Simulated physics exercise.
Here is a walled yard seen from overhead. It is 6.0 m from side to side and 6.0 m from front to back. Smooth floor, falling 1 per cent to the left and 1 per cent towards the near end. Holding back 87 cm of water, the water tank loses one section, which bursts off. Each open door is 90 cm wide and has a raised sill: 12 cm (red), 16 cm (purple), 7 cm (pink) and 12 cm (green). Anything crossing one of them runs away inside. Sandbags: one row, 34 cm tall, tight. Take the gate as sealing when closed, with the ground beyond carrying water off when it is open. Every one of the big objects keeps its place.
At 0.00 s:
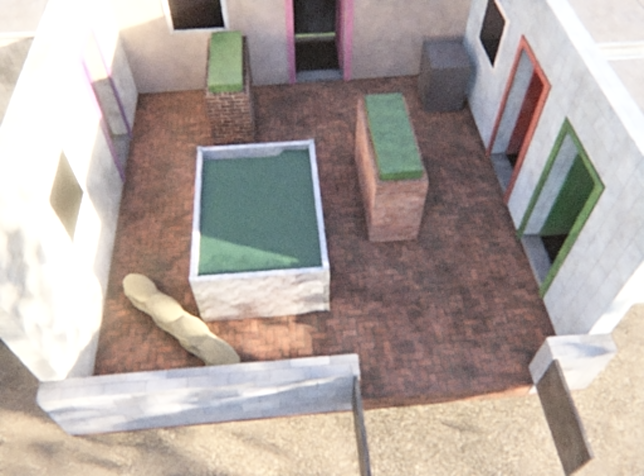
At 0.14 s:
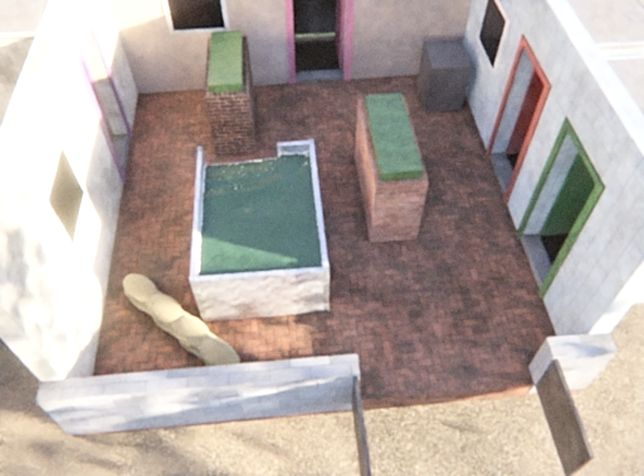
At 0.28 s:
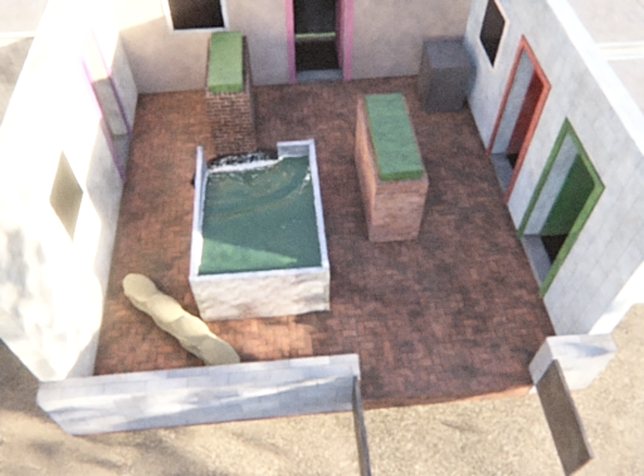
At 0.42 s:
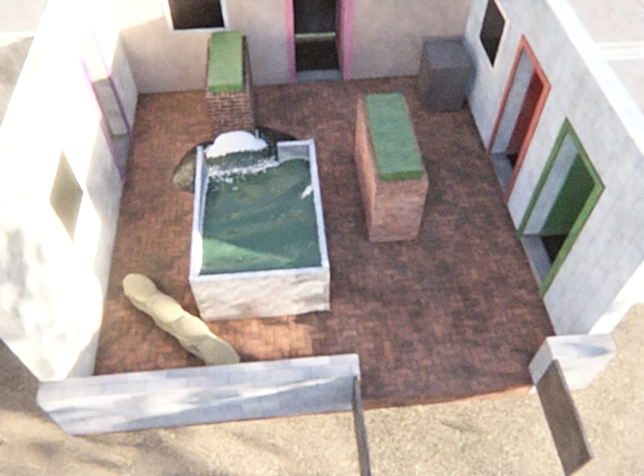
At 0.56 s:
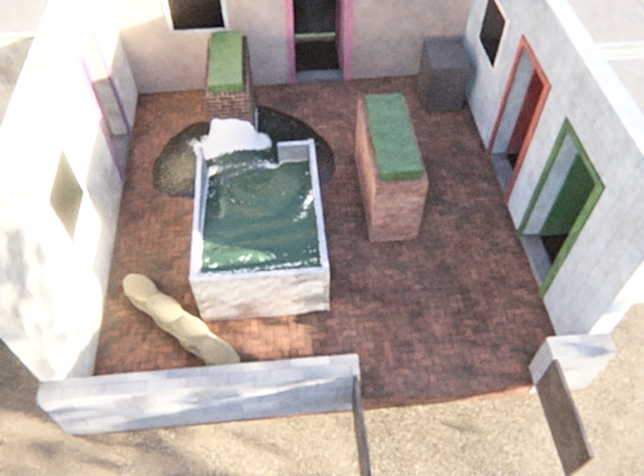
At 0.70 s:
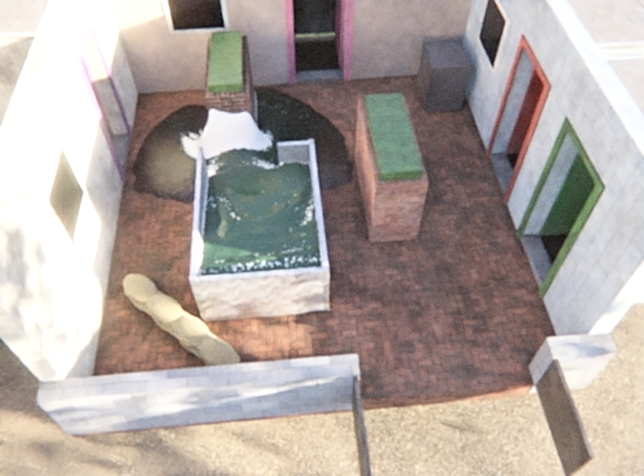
In a walled brick yard, a section at the far side of a white tank of green water gave way, and foaming water poured out around a grass-topped block, spreading across the floor.
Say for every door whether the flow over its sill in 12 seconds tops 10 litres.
As I see it, red door: Limit unbroken. Purple door: Limit broken. Pink door: Limit broken. Green door: Limit unbroken.
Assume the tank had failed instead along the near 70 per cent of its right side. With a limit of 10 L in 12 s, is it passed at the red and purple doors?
So red ends up short of it and purple ends up short of it.
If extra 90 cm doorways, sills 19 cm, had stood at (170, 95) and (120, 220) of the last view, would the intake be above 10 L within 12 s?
Door 1: Higher; door 2: Lower.
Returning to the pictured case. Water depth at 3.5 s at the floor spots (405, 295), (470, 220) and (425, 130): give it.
Reading - approx. 0 / 0 / 12 cm.
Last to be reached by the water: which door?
It's the green door that comes last.
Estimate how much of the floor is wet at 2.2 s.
Near 45 per cent is wet.
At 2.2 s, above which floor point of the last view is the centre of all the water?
Around (252, 187).
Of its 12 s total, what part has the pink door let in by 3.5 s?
That works out near 80%.
After 1.4 s water covers 30 % of the floor and is deepest (60 cm) near (237, 163); red door not reached, purple door 27 cm at the sill, 27 L in, pink door 15 cm at the sill, 24 L in, green door not reached.
After 2.2 s water covers 45 % of the floor and is deepest (42 cm) near (237, 163); red door not reached, purple door 34 cm at the sill, 142 L in, pink door 19 cm at the sill, 84 L in, green door not reached.
After 3.5 s water covers 55 % of the floor and is deepest (30 cm) near (125, 179); red door 7 cm at the sill, 0 L in, purple door 25 cm at the sill, 229 L in, pink door 13 cm at the sill, 136 L in, green door not reached.
After 7.0 s water covers 90 % of the floor and is deepest (18 cm) near (109, 282); red door 8 cm at the sill, 0 L in, purple door 15 cm at the sill, 281 L in, pink door 10 cm at the sill, 167 L in, green door 4 cm at the sill, 0 L in.
After 12.0 s water covers 95 % of the floor and is deepest (16 cm) near (179, 398); red door 3 cm at the sill, 0 L in, purple door 10 cm at the sill, 281 L in, pink door 4 cm at the sill, 175 L in, green door 2 cm at the sill, 0 L in.
